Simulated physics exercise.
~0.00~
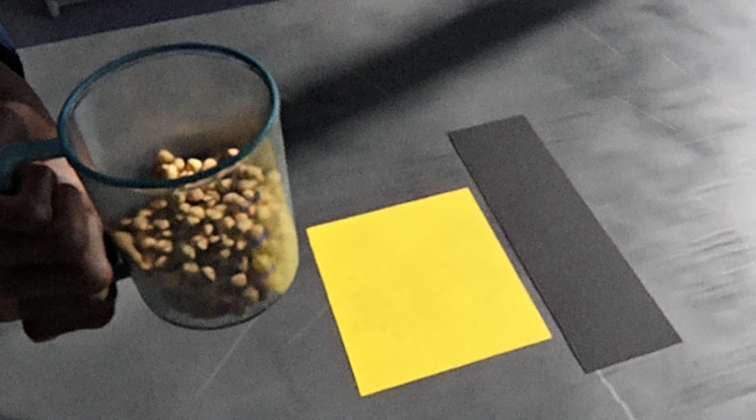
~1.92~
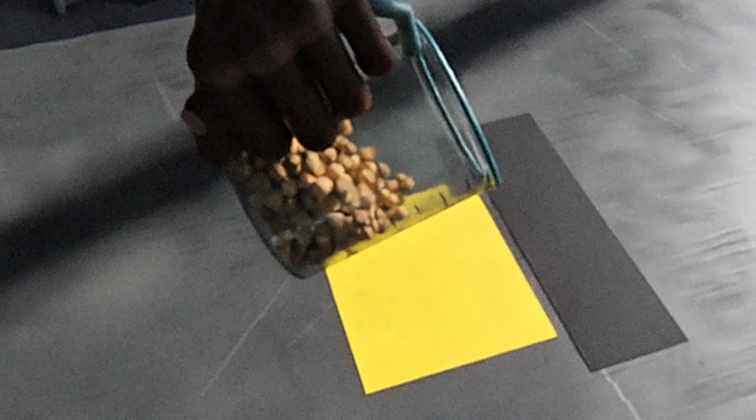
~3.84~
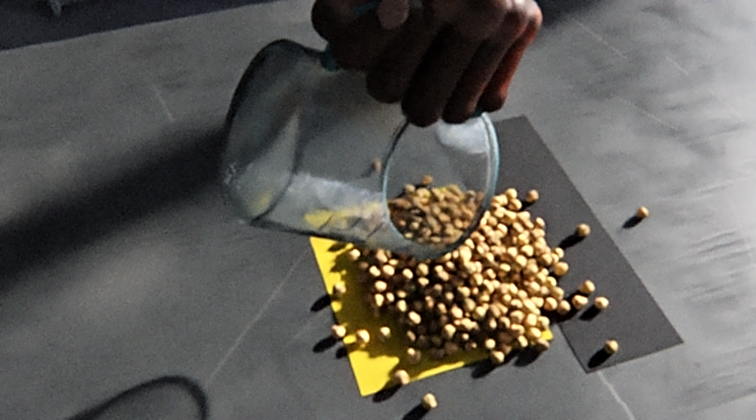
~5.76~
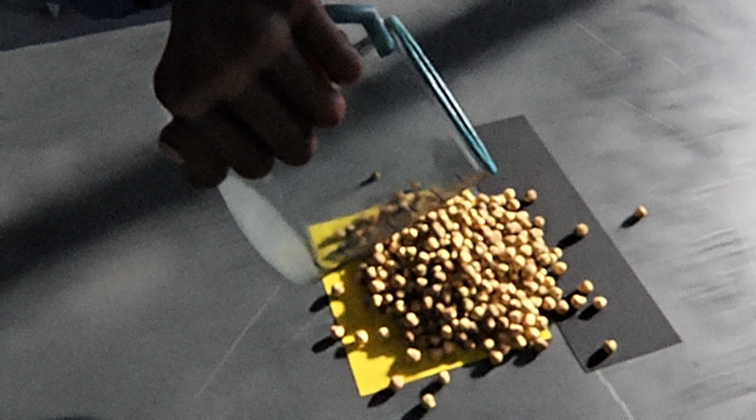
The video shows a hand holding a clear jug of dried chickpeas, moving it right over a yellow mat beside a black mat and tipping it until they pour out. The jug then tilts partly back, leaving a heap mostly on the yellow mat, with some on the black mat and table.
